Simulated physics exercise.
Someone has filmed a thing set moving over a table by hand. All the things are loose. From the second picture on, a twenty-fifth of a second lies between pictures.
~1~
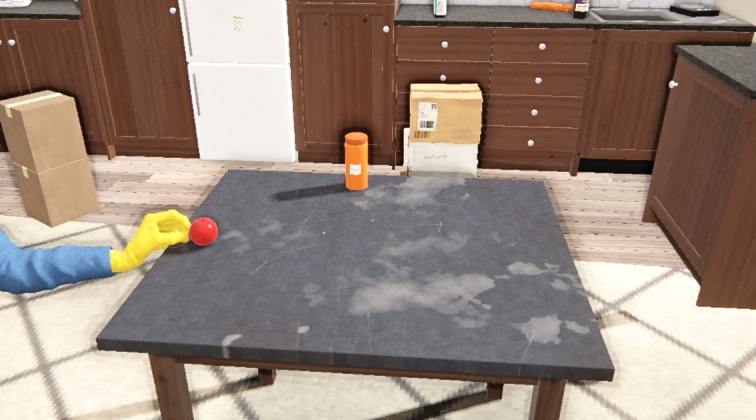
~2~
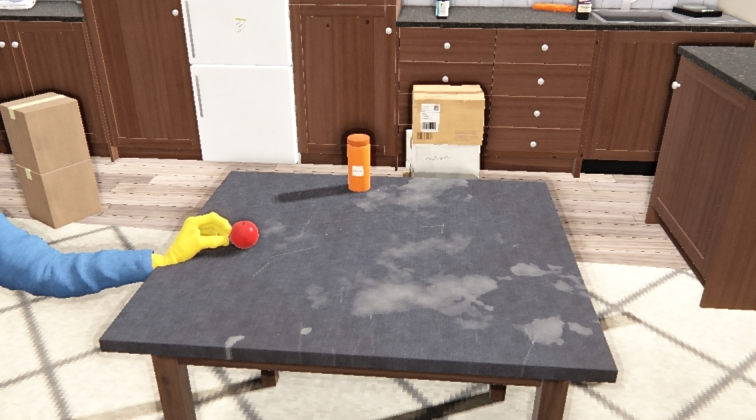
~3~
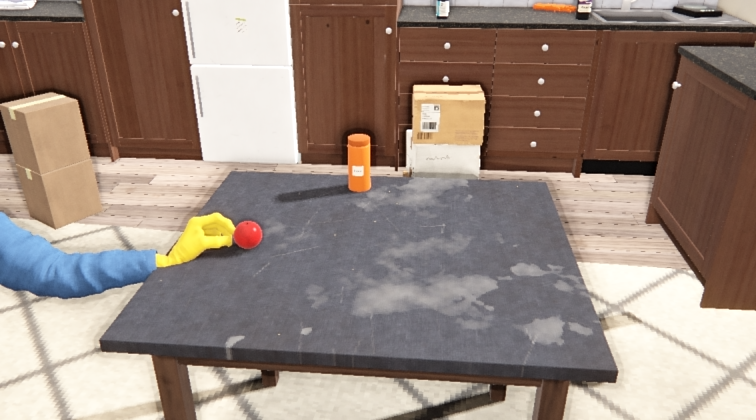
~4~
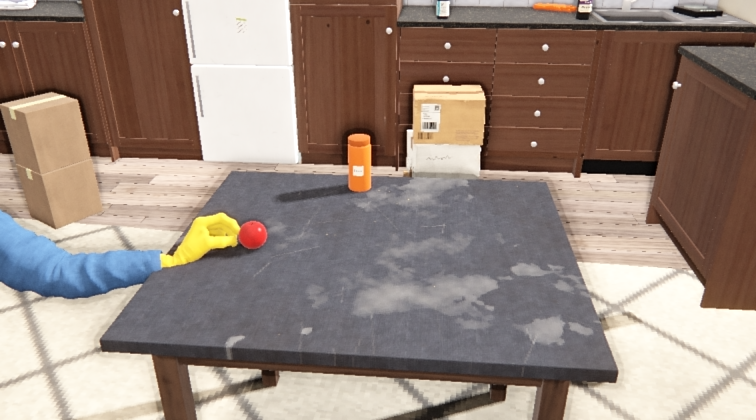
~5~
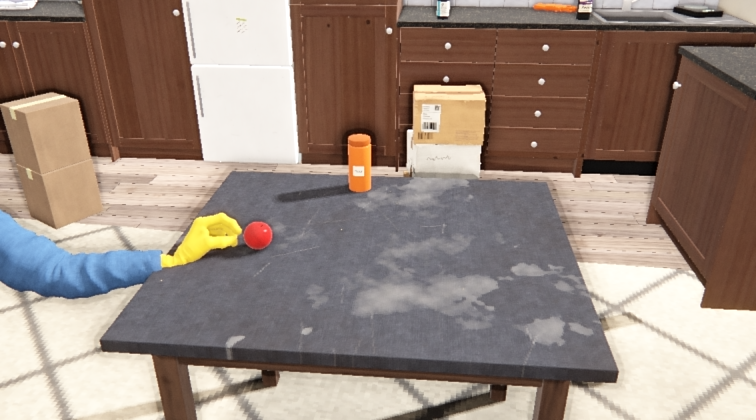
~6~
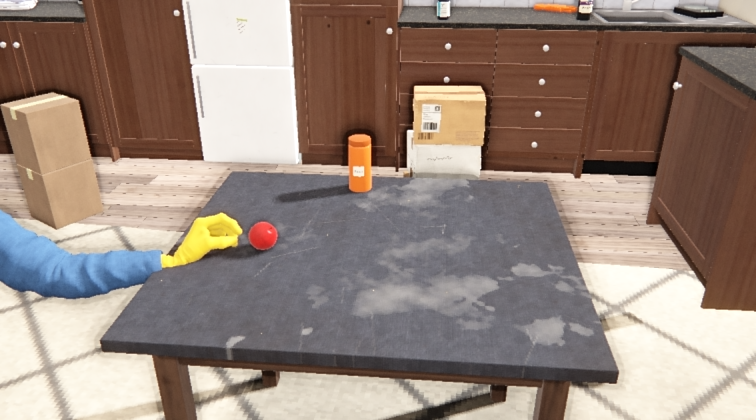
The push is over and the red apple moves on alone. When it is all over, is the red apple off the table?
The red apple remains on top.
Then, 0.20 s on from there, red apple shifted about its own width near (281, 237).
Then, 0.40 s on from there, red apple shifted about its own width near (290, 238).
In the end, moved from the start, red apple. At the end, from the last picture's camera, red apple near (292, 238).
